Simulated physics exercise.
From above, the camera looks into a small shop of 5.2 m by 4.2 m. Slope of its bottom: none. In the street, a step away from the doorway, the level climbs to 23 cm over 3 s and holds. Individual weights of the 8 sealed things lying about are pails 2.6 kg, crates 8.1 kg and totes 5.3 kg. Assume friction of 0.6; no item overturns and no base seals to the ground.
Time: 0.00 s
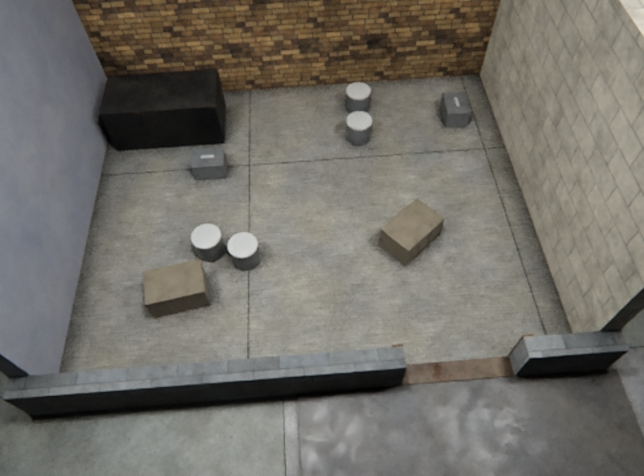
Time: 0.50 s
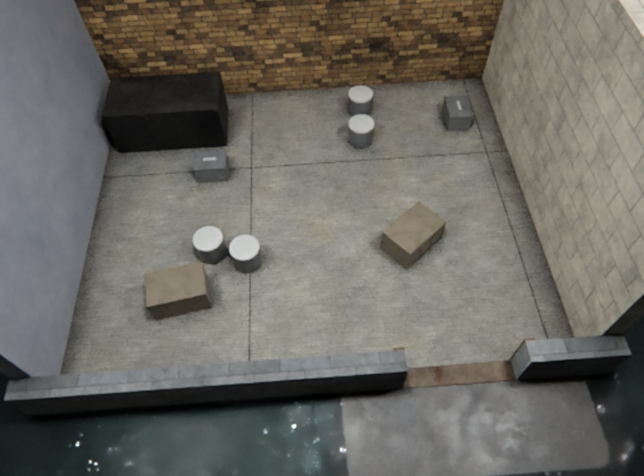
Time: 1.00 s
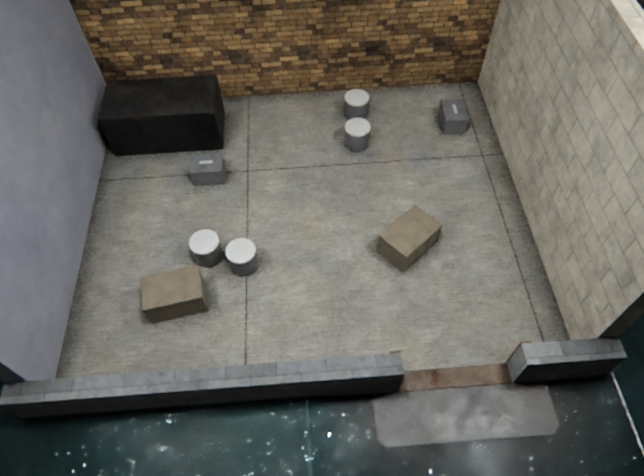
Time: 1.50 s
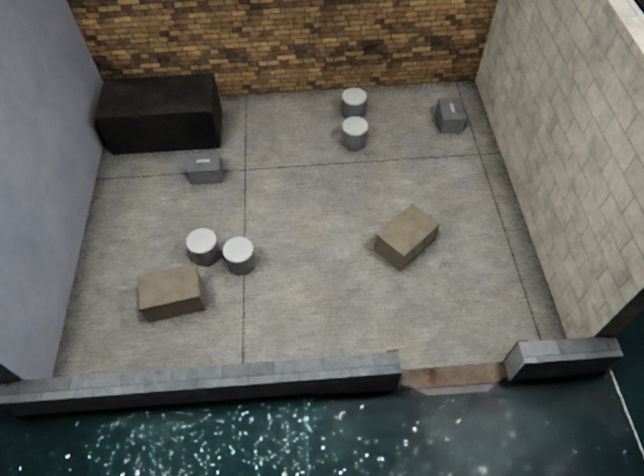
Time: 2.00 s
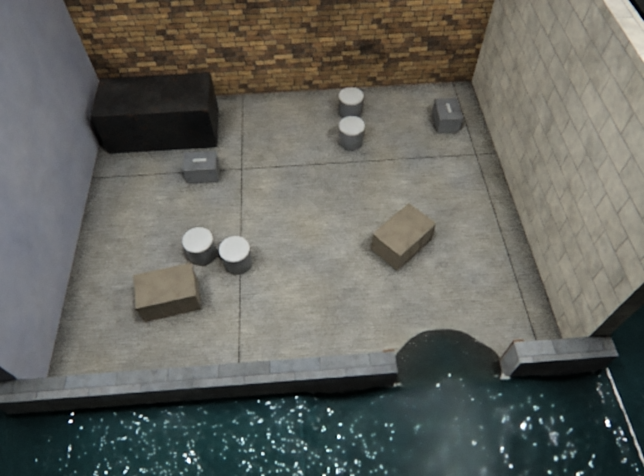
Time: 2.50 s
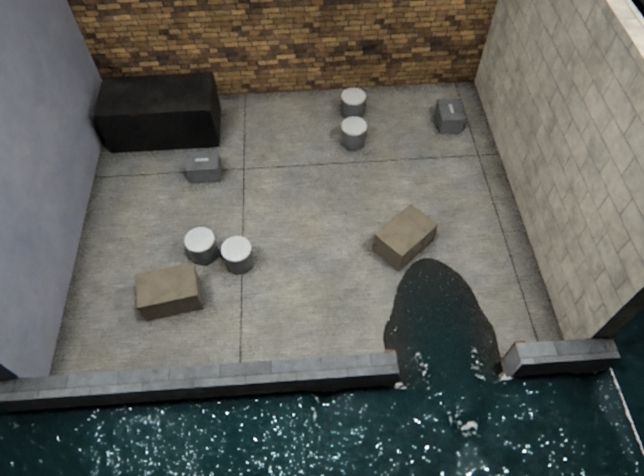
In the video, dark water spreads across the street outside a small walled room seen from above, then passes through the doorway gap and extends over the floor near a tan box, while the boxes and cylinders inside stay still.
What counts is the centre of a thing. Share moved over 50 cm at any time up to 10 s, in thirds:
1/3 to 2/3.
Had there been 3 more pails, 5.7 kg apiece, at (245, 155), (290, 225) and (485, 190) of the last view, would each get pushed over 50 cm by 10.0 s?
In order: Farther; not as far; farther.
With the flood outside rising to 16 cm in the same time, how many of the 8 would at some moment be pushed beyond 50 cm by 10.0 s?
With that change, 4 of them.
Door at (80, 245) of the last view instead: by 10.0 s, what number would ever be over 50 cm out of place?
Count: 8.
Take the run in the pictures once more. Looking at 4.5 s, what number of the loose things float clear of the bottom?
It comes to 0.
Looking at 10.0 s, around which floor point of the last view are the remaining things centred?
At about (202, 208).
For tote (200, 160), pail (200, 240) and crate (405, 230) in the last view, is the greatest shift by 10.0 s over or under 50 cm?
So that's beyond it for the first, inside it for the second and beyond it for the last.
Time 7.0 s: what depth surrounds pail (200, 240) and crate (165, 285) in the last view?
I'd estimate 1 cm for the first and 1 cm for the second.
After 3.5 s 0 of 8 are over 50 cm from their spots; 0 afloat.
After 4.5 s 1 of 8 are over 50 cm from their spots; 0 afloat.
After 7.0 s 4 of 8 are over 50 cm from their spots; 4 afloat.
After 10.0 s 5 of 8 are over 50 cm from their spots, and 5 have been at some point; 5 afloat.
